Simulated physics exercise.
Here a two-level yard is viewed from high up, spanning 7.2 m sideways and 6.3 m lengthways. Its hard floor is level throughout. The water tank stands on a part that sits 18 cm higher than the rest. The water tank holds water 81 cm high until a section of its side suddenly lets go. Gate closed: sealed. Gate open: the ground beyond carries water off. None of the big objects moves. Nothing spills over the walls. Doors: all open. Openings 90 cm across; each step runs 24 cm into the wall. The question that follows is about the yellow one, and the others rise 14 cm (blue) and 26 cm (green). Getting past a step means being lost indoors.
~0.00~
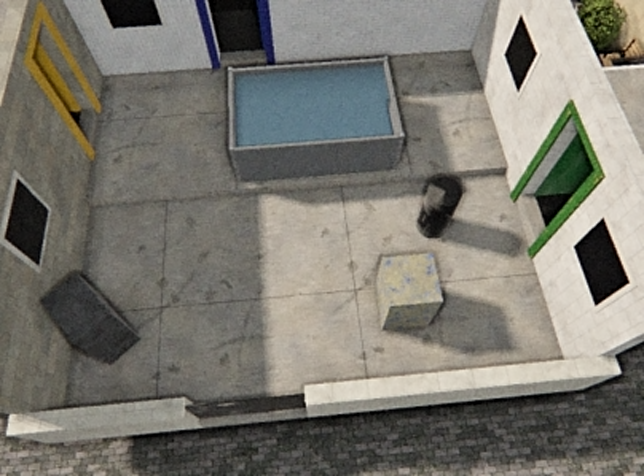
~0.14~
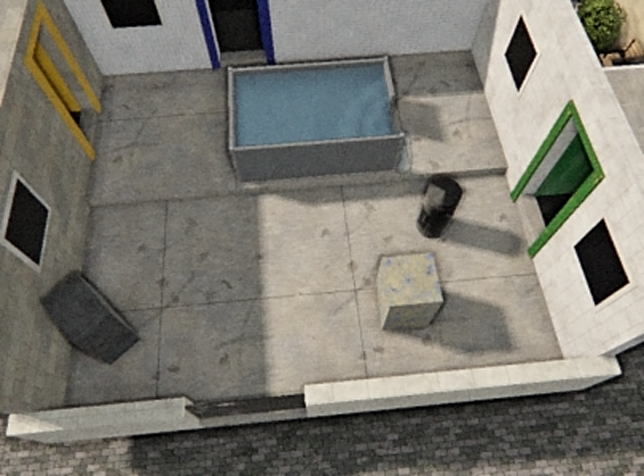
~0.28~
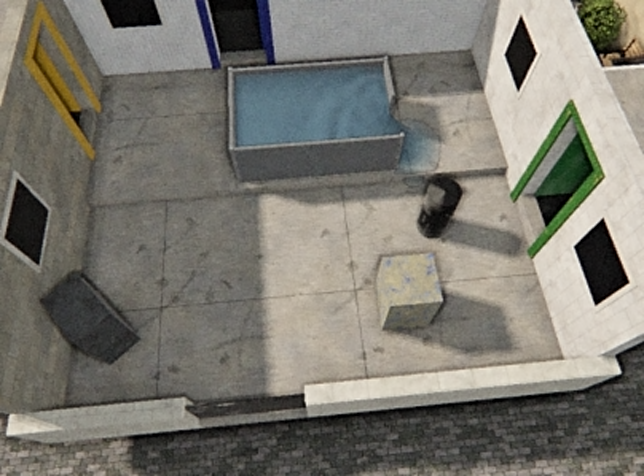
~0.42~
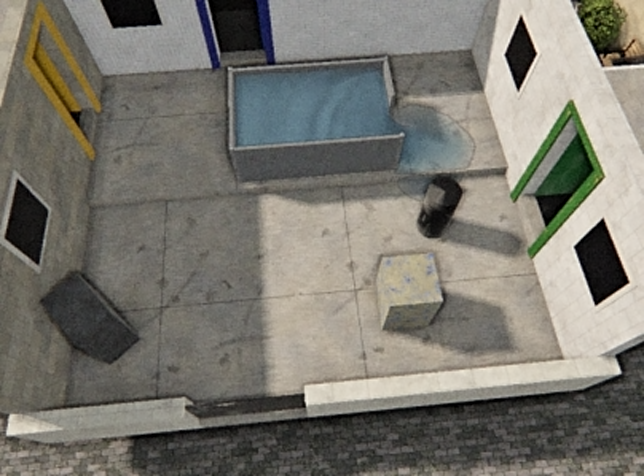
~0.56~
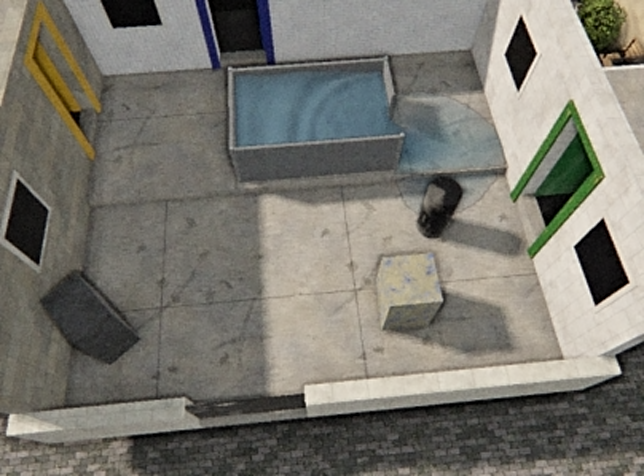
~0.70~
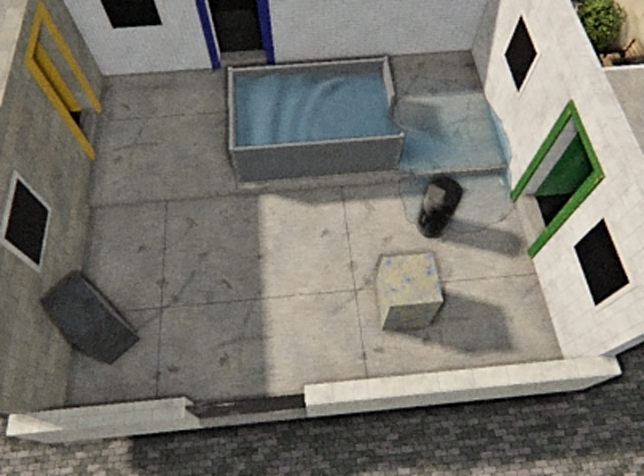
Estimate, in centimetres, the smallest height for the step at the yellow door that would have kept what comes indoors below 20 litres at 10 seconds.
I would say 7.5 cm.
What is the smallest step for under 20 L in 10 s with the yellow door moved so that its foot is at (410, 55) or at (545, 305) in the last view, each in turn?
In turn: About 12.5 cm, about 13.5 cm.
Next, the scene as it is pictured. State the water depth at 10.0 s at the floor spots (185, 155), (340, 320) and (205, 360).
Approx. 2 / 2 / 6 cm.
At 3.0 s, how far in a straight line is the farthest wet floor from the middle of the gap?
4.4 m.
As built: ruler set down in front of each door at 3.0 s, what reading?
The yellow door has 0 cm, the blue door 0 cm and the green door 21 cm.
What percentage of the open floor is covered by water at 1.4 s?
Close to 15 per cent is wet.
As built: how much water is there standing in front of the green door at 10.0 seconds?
You'd measure close to 8.5 cm there.
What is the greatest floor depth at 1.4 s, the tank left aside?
About 42 cm at most.
After 1.4 s water covers 15 % of the floor, deepest (42 cm) near (492, 144); it has not reached the yellow door.
After 3.0 s water covers 35 % of the floor, deepest (37 cm) near (553, 359); it has not reached the yellow door.
After 10.0 s water covers 95 % of the floor, deepest (16 cm) near (85, 256); 8 cm at the yellow door, 0 litres in over its 14 cm step.
At the yellow door as built, the water arrived by 4.8 s and peaked near 11 cm at 5.8 s.
With a step of 6.5 cm, 28 litres would have come in within the 10 s; with 8.5 cm, 10 litres. So under 20 litres takes about 7.5 cm.
